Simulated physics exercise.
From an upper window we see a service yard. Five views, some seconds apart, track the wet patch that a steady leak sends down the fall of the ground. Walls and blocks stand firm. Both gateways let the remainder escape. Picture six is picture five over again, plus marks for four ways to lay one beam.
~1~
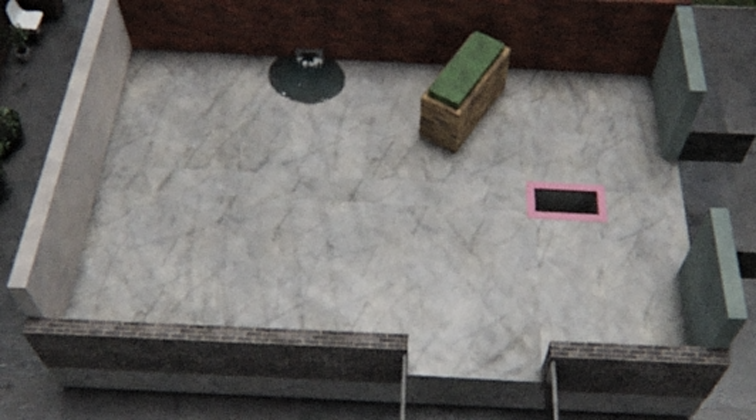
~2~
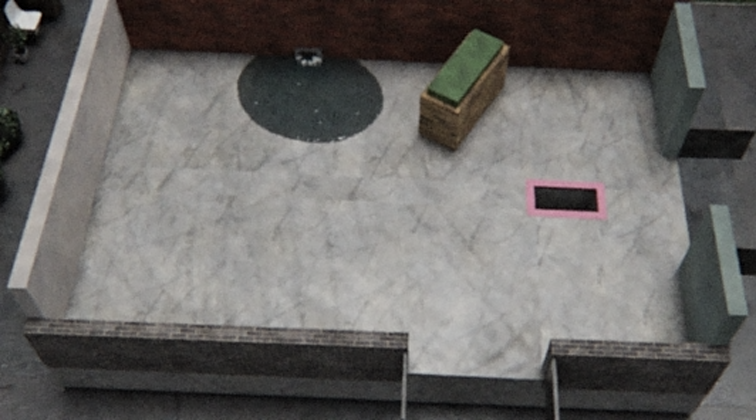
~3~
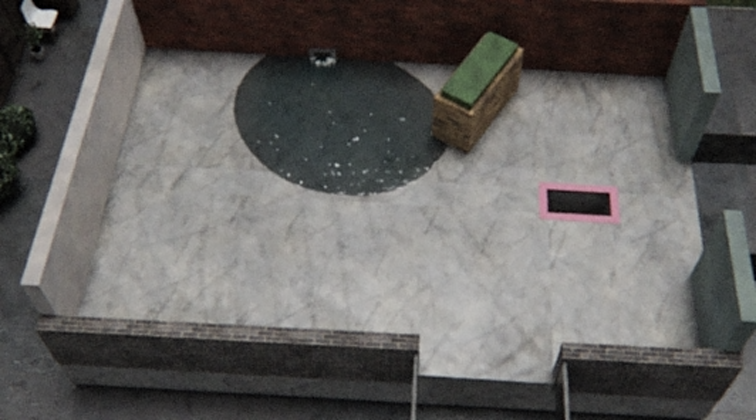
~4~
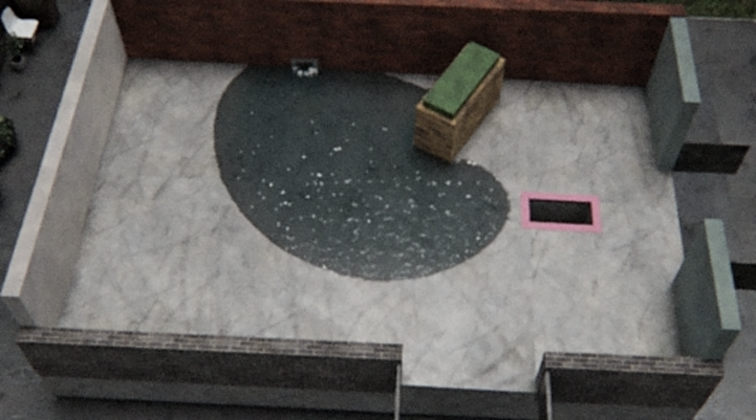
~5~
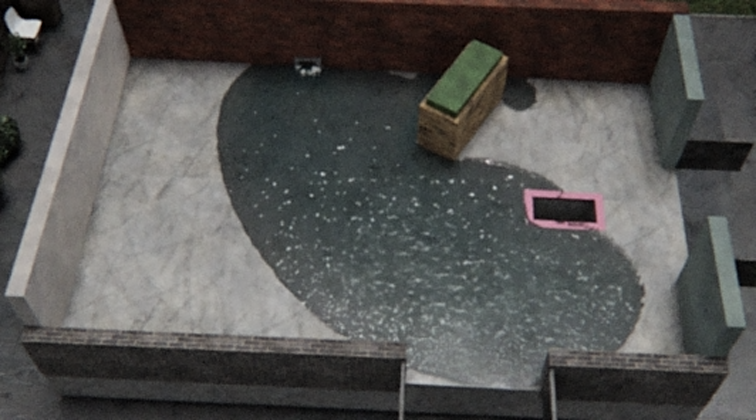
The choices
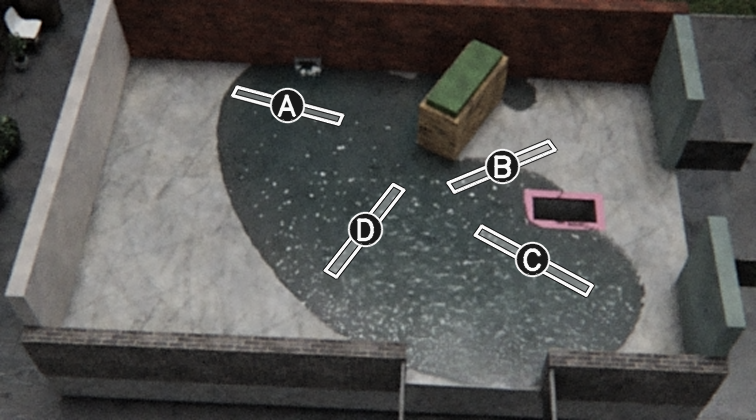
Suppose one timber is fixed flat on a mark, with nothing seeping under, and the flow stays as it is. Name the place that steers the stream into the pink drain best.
D is best.
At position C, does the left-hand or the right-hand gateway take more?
More leaves on the right.
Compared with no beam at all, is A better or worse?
Position A is worse.
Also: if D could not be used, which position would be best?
That is position C.
On the marked copy, A from (234, 91) to (340, 119); B from (451, 187) to (551, 145); C from (478, 230) to (589, 290); D from (330, 273) to (398, 187).
With A, about 5 % of the stream runs into the pink drain, about 93 % out by the gates.
With B, about 3 % of the stream runs into the pink drain, about 96 % out by the gates.
With C, about 13 % of the stream runs into the pink drain, about 86 % out by the gates.
With D, about 21 % of the stream runs into the pink drain, about 77 % out by the gates.
